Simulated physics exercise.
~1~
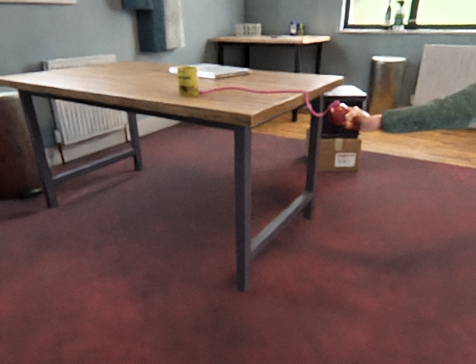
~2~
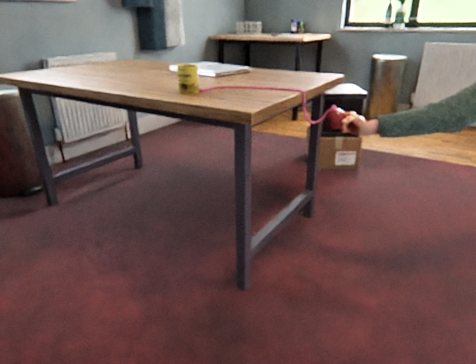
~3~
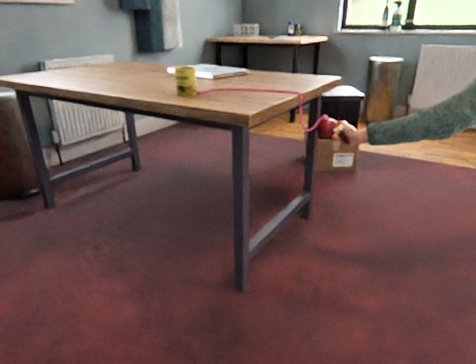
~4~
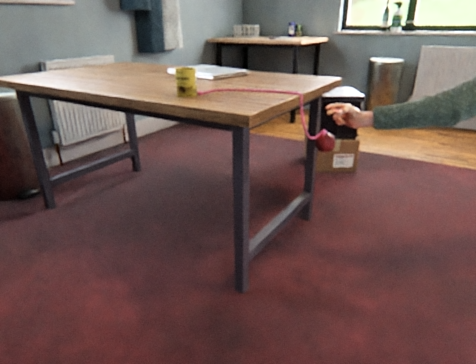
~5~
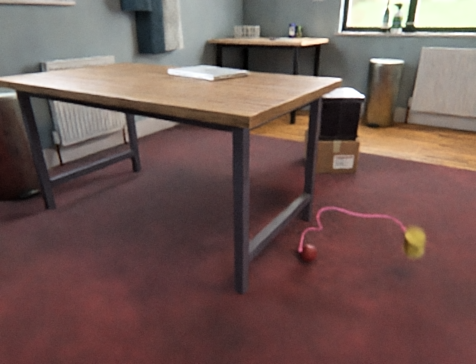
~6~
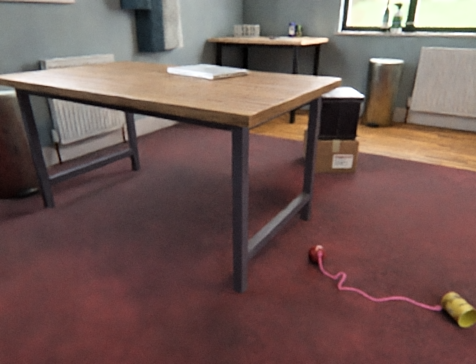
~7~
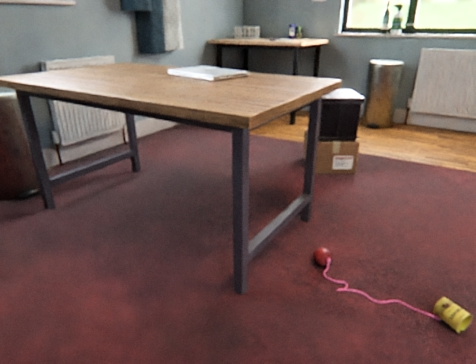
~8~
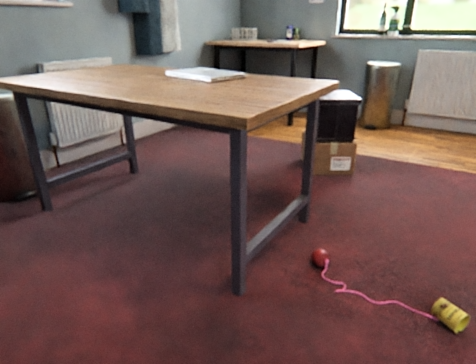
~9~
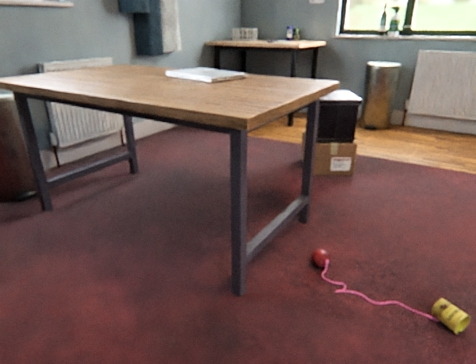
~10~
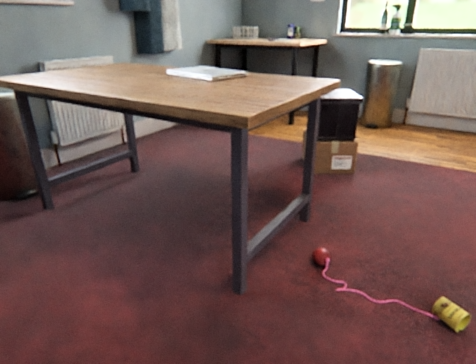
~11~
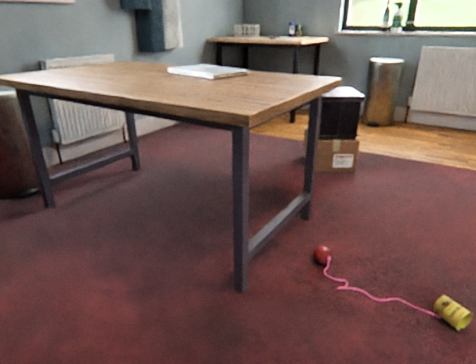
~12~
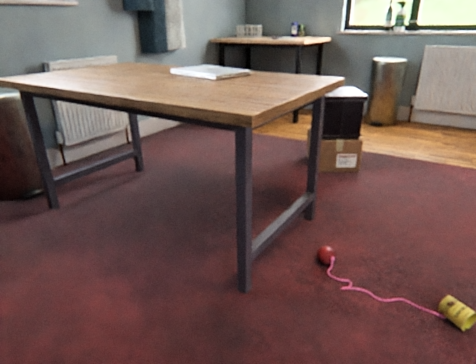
In a grey-walled room with a dark red carpet, a slightly swaying view looks across a wooden table with dark metal legs. A yellow cup stands on the table near a flat white object, and a pinkish-red cord runs from the cup over the right end to a small red object held by a hand. The hand lowers the red object a little, then lets go and draws back. The red object drops to the carpet, and the cup is pulled off the table after it. The cup lands to the right and comes to rest on its side, the cord stretched loosely between them, while the white object stays on the table.
